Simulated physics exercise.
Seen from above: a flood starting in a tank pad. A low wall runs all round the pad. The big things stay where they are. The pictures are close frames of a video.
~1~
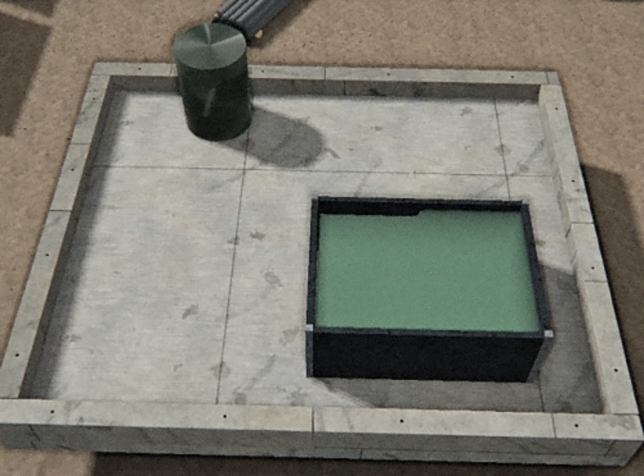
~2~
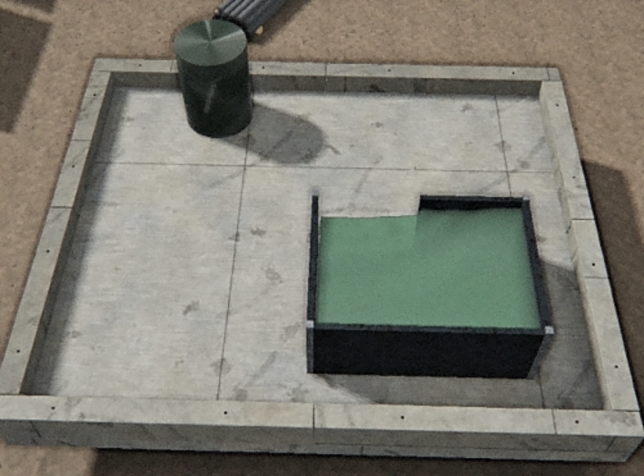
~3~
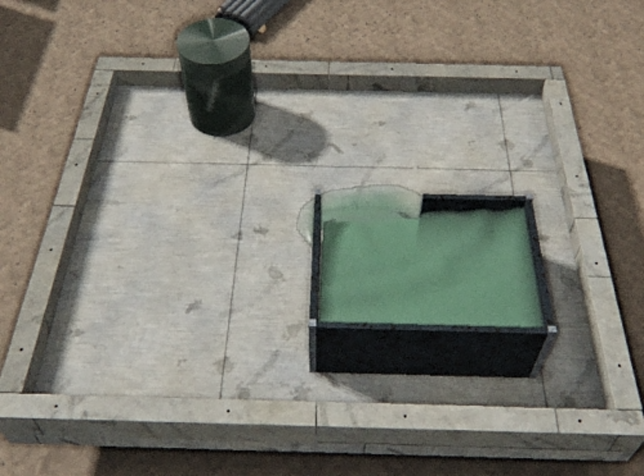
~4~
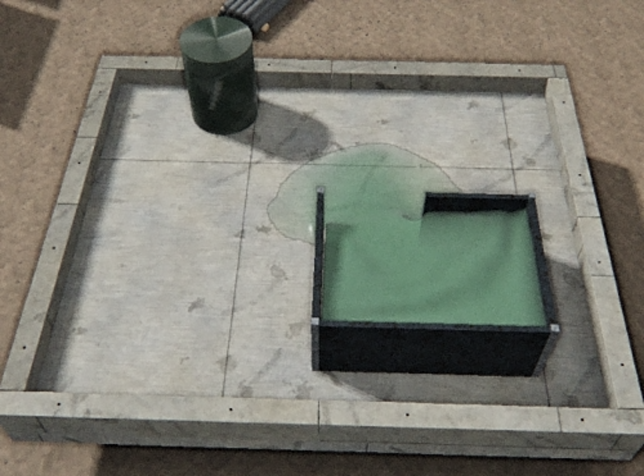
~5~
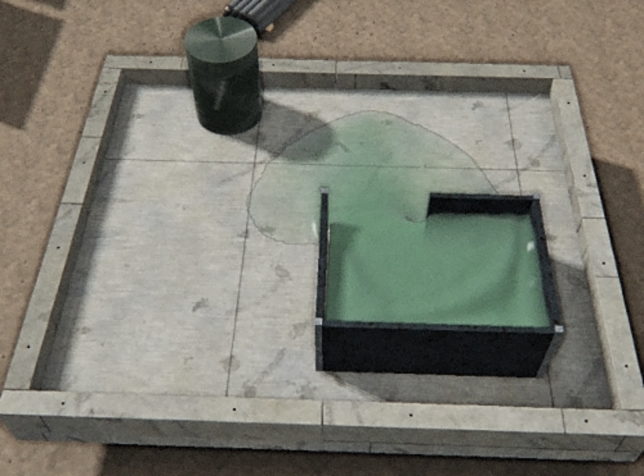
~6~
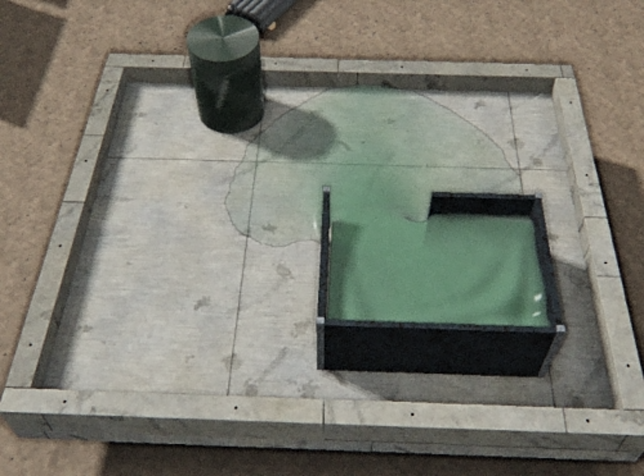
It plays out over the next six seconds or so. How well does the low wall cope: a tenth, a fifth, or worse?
Over the wall goes not even a tenth.
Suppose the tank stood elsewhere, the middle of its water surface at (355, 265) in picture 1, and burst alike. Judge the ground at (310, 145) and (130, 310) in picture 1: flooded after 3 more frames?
In turn: Wet, free of water.
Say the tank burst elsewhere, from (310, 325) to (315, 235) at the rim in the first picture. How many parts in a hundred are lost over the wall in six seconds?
Some 12 per cent.
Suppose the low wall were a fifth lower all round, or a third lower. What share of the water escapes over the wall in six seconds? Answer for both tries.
About 10 and 16 per cent.
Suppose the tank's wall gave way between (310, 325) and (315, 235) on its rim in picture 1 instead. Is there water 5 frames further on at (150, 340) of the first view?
At that place: Covered.
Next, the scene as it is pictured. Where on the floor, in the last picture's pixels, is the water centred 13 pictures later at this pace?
Roughly at (382, 196).
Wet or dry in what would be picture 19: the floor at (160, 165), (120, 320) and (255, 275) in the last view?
As listed: Wet, no water, clear.
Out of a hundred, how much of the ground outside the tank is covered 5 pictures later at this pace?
Near 45 in a hundred.
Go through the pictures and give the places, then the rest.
The first picture shows still water in the open tank at (423, 267).
In the second picture, the front is at a hidden place, out from the gap on the open tank's far side.
In the third picture, water pours out on the open tank's far side and has run to (409, 195).
In the fourth picture, the front is at (389, 150), out from the gap on the open tank's far side.
In the fifth picture, the front is at (387, 118), out from the gap on the open tank's far side.
In the sixth picture, the front is at (341, 89), out from the gap on the open tank's far side.
A moment on, water covers 35 % of the floor; the low wall has let 0 % over.
Next, water covers 40 % of the floor; the low wall has let 1 % over.
Then, water covers 45 % of the floor; the low wall has let 4 % over.
Later, water covers 65 % of the floor; the low wall has let 4 % over.
In the end, water covers 75 % of the floor; the low wall has let 4 % over.
